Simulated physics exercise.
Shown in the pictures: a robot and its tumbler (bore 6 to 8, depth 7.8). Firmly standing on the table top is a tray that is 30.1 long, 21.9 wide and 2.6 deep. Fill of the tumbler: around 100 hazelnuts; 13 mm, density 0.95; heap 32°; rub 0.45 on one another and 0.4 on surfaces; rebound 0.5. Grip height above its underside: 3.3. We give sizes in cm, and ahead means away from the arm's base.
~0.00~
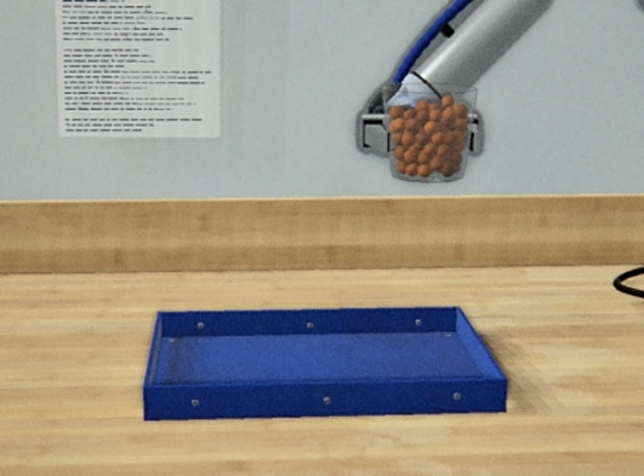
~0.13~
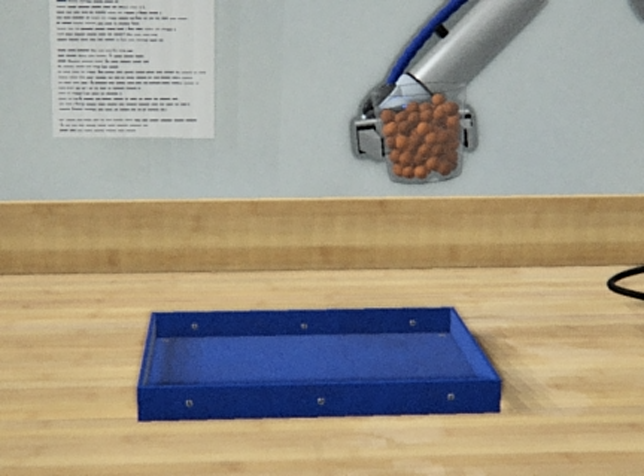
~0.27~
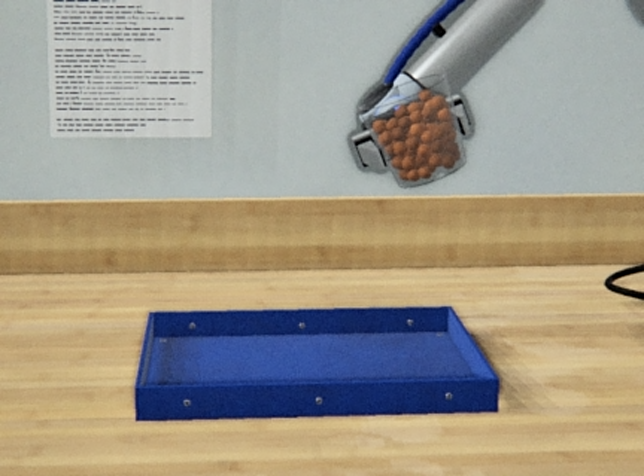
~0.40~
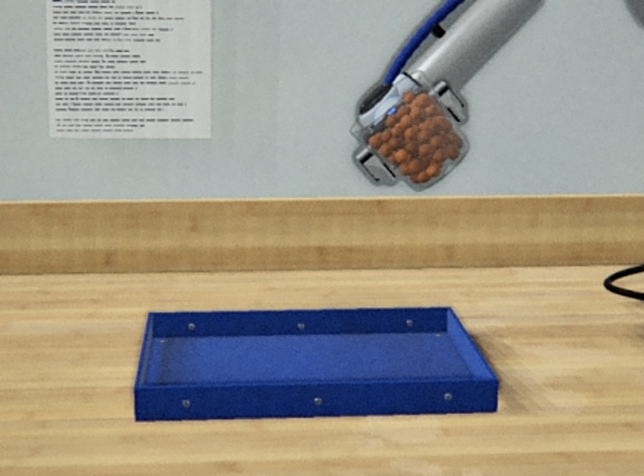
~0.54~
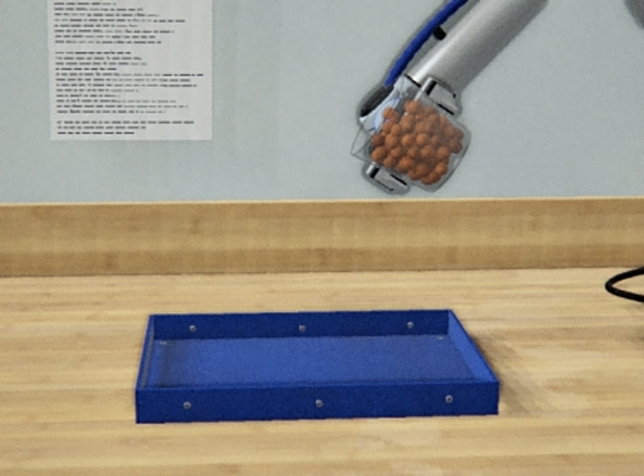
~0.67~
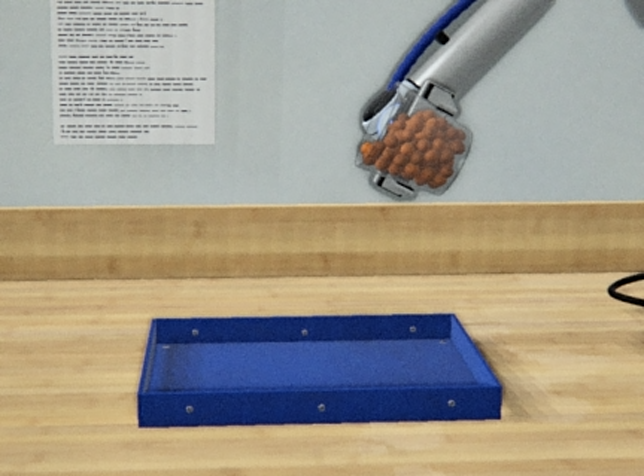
At the start, a robot arm holds a clear tumbler of round, brown hazelnuts upright above a blue tray on a wooden table. The arm tilts the tumbler forward, slightly at first and then steeply, and the nuts shift toward its lower left side, all still inside it.
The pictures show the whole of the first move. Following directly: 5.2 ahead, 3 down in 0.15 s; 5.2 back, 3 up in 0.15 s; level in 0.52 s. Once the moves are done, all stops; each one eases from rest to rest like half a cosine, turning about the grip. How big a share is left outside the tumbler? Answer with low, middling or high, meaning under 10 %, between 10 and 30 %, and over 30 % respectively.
Middling.
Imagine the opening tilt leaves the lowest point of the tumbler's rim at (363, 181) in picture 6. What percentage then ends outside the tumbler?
About 50 per cent.
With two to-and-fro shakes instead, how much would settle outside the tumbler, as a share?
In that case it would be roughly 30 per cent.
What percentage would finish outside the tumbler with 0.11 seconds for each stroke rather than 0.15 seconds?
In that case it would be near 30 percent.
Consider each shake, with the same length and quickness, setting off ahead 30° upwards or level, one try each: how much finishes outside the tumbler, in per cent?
First try about 50 %, second try about 40 %.
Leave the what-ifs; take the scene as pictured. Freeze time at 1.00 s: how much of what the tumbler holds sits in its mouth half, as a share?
I'd guess about 45 percent of it.
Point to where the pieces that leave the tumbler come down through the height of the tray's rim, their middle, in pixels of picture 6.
Their middle sits near (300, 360).
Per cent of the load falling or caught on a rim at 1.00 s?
Estimated fraction: Near 18 %.
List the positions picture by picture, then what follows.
The tumbler middle at (429, 134), level; upper third of the load around (429, 118), from x 395 to 460, top at y 100; 96 in the tumbler, in the first picture.
The tumbler middle at (422, 135), tilted 6° forward; upper third of the load around (423, 119), from x 390 to 455, top at y 100, in the second picture.
The tumbler middle at (418, 134), tilted 22° forward; upper third of the load around (422, 117), from x 380 to 455, top at y 95, in the third picture.
The tumbler middle at (415, 136), tilted 41° forward; upper third of the load around (418, 122), from x 375 to 455, top at y 100, in the fourth picture.
The tumbler middle at (415, 140), tilted 57° forward; upper third of the load around (416, 126), from x 380 to 455, top at y 105, in the fifth picture.
The tumbler middle at (418, 145), tilted 63° forward; upper third of the load around (423, 133), from x 365 to 460, top at y 115; 96 in the tumbler, in the sixth picture.
After 1.00 s, tilted 63° forward, highest piece 23 above the table; 79 in the tumbler, 17 in flight or on a rim.
After 1.33 s, tilted 14° forward, highest piece 25 above the table; 77 in the tumbler, 19 in the tray.
After 1.69 s, level, highest piece 25 above the table; 77 in the tumbler, 19 in the tray.
After 2.74 s, level, highest piece 25 above the table; 77 in the tumbler, 19 in the tray.
In the end, 77 in the tumbler, 19 in the tray. That is 20 % outside the tumbler.
